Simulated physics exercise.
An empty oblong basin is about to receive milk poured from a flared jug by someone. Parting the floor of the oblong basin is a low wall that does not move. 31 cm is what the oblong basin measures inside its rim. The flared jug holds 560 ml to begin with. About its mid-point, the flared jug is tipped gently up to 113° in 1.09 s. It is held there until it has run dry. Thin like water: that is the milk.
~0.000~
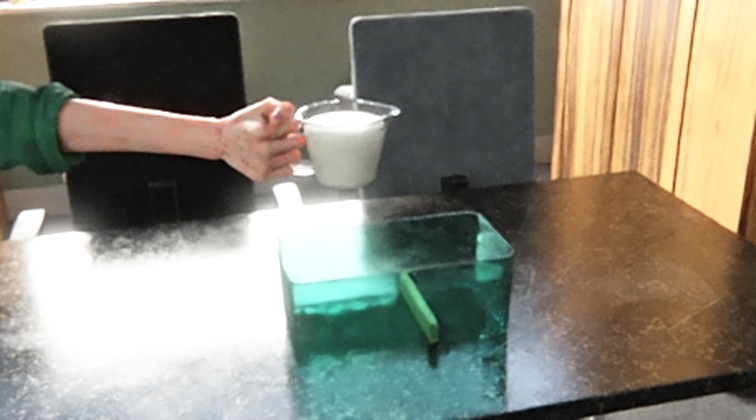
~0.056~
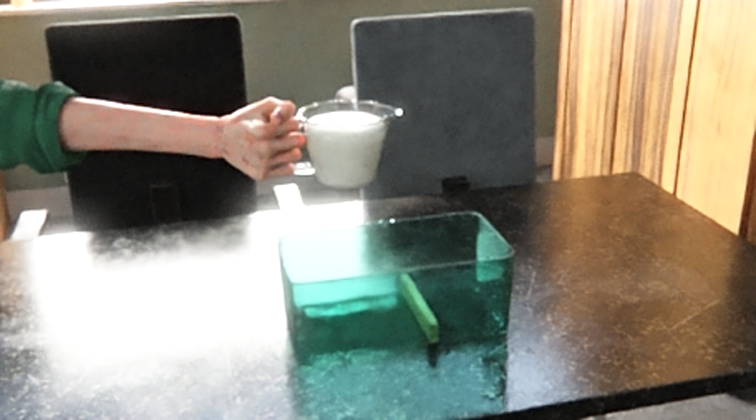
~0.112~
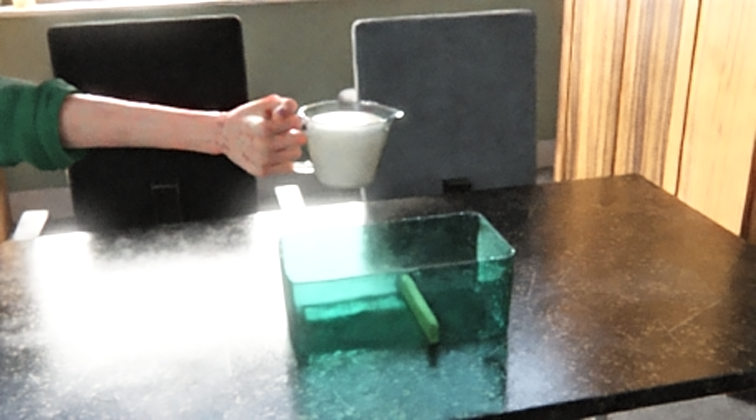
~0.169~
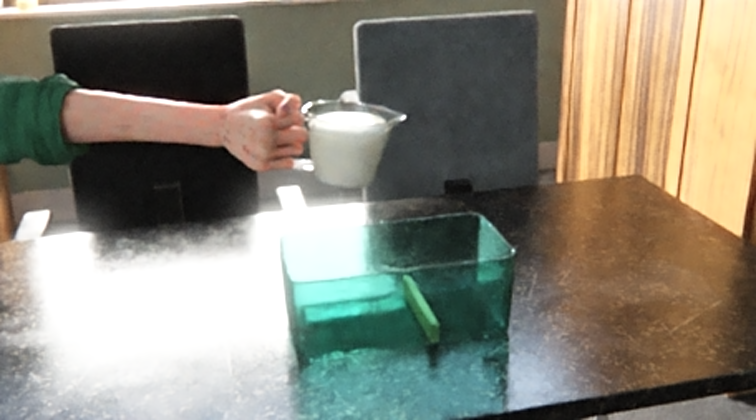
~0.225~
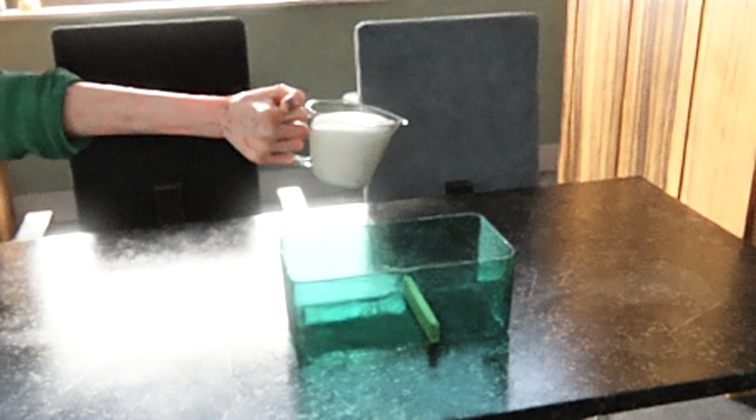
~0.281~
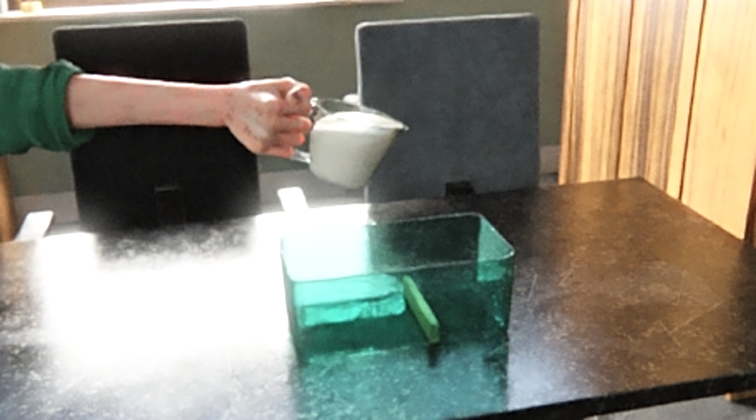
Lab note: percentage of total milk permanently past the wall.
Approx. 71 %.
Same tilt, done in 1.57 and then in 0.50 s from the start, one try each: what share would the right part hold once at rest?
Try 1: 75 %; try 2: 50 %.
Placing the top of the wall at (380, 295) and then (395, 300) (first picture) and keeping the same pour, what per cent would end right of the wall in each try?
In order, 95 and 85 per cent.
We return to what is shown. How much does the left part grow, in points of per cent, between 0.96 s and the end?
Around 14 per cent.
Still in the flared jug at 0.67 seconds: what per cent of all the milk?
Some 48 per cent.
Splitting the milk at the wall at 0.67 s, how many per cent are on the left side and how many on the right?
About 0 % left, 22 % right.
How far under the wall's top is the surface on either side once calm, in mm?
The left comes to roughly 24 mm and the right to roughly 6 mm.
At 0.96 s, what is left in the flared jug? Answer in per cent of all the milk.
Share remaining: Approx. 3 %.
Then, 0.67 s in, the tilt is 77° and 49 per cent is still to pour, 0 is left of the wall and 22 right of it.
Then, 0.96 s in, the tilt is 109° and 3 per cent is still to pour, 14 is left of the wall and 76 right of it.
Then, 1.26 s in, the tilt is 113° and 0 per cent is still to pour, 24 is left of the wall and 74 right of it.
Then, 1.59 s in, the tilt is 113° and 0 per cent is still to pour, 27 is left of the wall and 71 right of it.
Finally, 27 per cent lies left of the wall, 71 right of it and 2 outside.
